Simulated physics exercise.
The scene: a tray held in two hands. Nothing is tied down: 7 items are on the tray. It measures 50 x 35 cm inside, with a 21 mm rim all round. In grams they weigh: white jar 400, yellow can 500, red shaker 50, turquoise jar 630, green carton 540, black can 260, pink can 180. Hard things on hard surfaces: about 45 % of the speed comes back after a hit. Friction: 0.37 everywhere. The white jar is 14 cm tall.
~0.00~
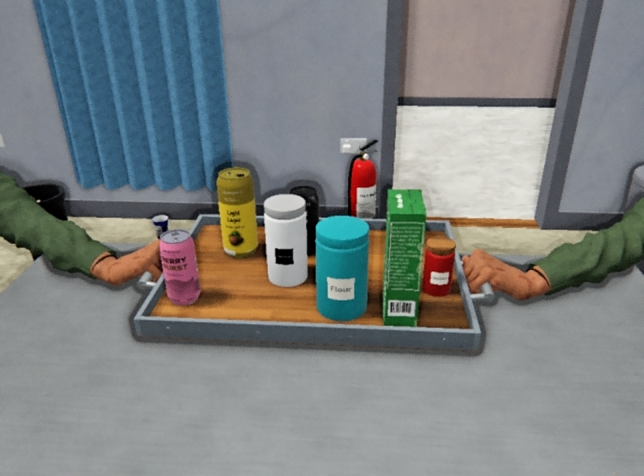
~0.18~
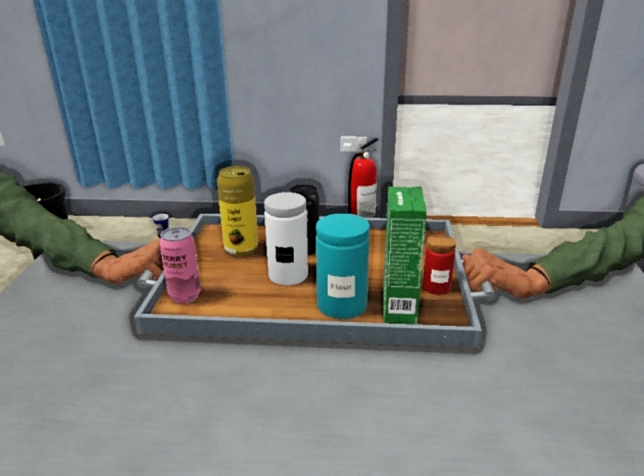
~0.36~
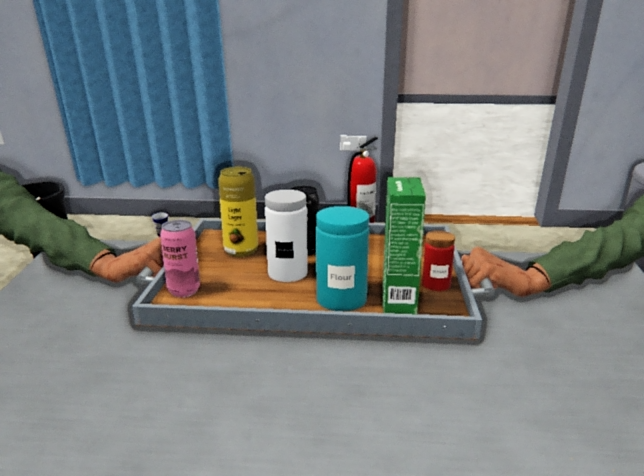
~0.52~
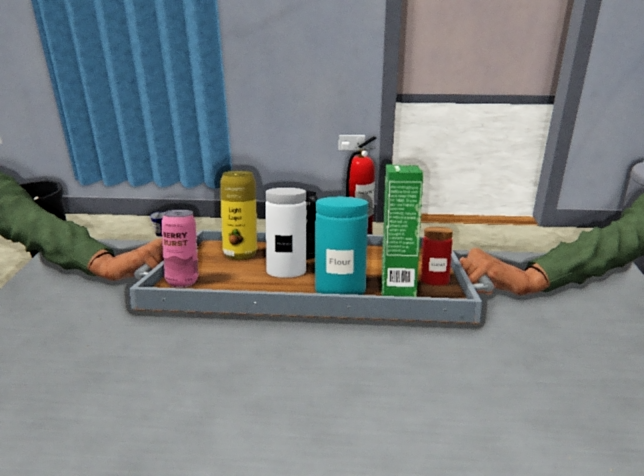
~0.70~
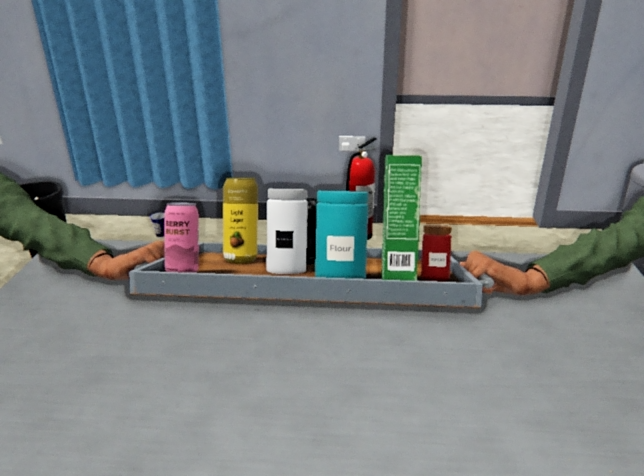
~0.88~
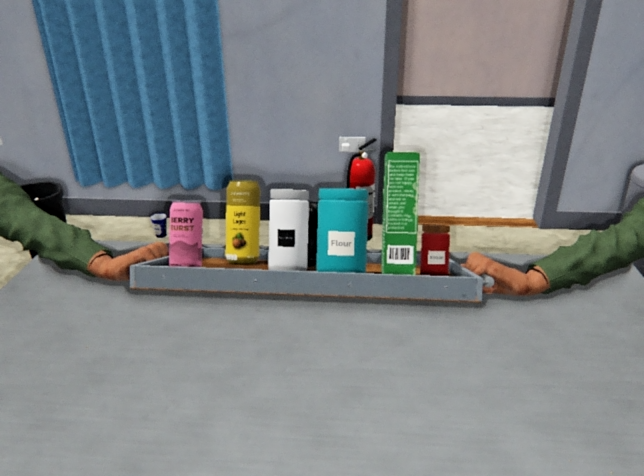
Two hands tilt a loaded tray far edge down, and the pink can shifts slightly.
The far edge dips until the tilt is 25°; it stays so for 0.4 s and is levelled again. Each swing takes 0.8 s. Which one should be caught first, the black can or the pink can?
The former of the two, the black can.
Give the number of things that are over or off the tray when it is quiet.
In all, 7.
After 1.48 s, tray at 22°, far edge down; white jar, yellow can and black can now off the tray; pink can 29° off its base near (221, 225); red shaker 59° off its base.
After 1.88 s, tray at 4°, far edge down; red shaker, turquoise jar, green carton and pink can now off the tray.
In the end (2.6 s), off the tray, white jar, yellow can, red shaker, turquoise jar, green carton, black can and pink can. At the end, from the last picture's camera, black can near (324, 252). Black can went at 1.30 s; pink can went at 1.50 s.
